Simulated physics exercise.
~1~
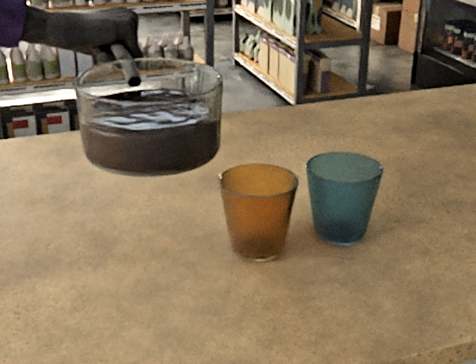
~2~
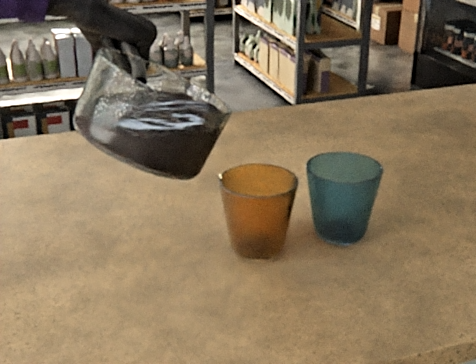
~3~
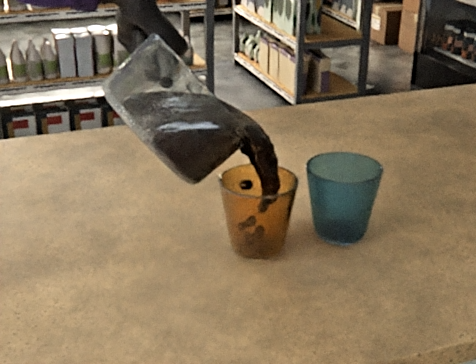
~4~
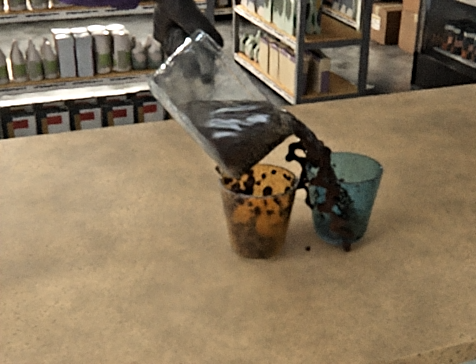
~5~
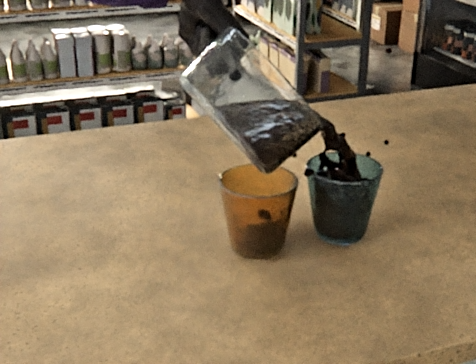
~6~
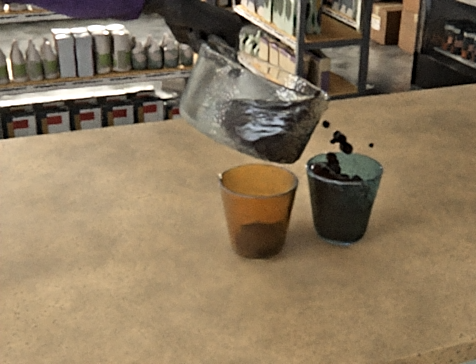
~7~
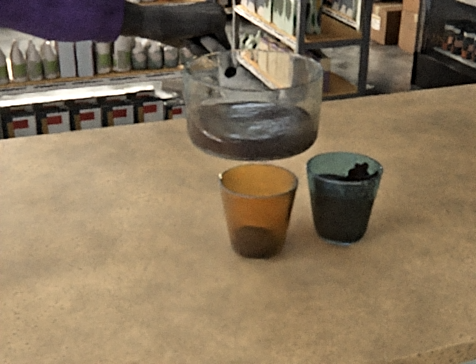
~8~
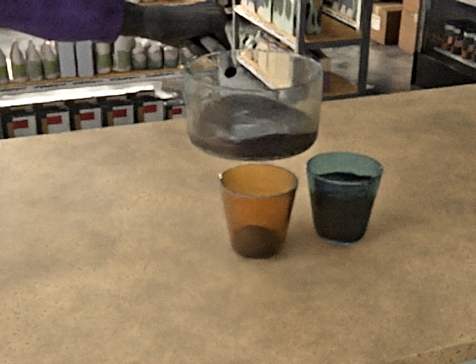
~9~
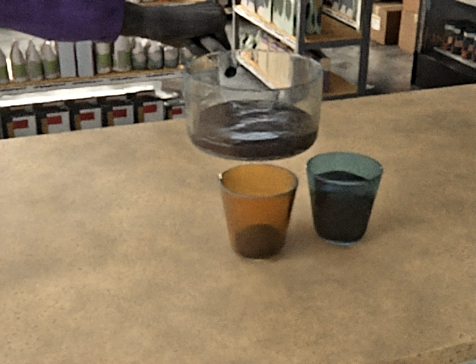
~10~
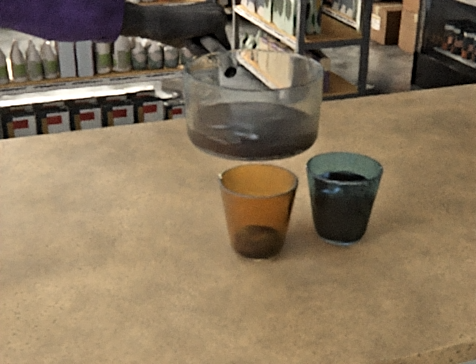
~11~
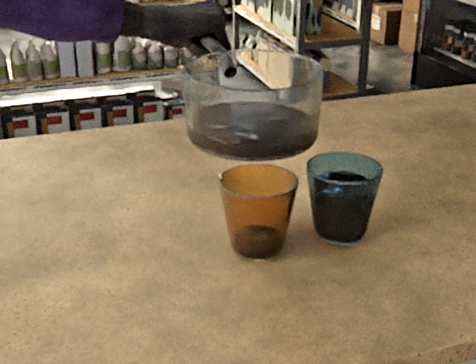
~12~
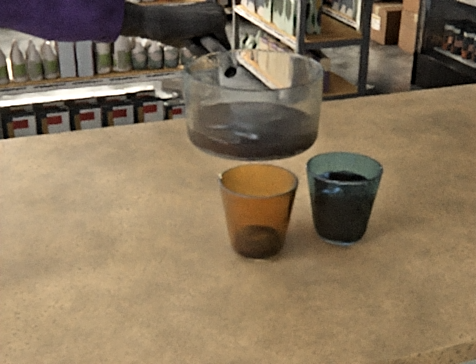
To begin with, a dark-gloved hand holds a clear round saucepan of dark coffee beside two empty glasses, orange on the left and teal on the right, on a tan worktop. The hand tips the saucepan steadily, and coffee streams into the orange glass. Still tilted, the saucepan travels right, its ragged stream splashing across the gap and then pouring into the teal glass. The saucepan swings back upright as the last drops fall. It ends level above the glasses with some coffee left inside, the orange glass holding a little and the teal one much more.
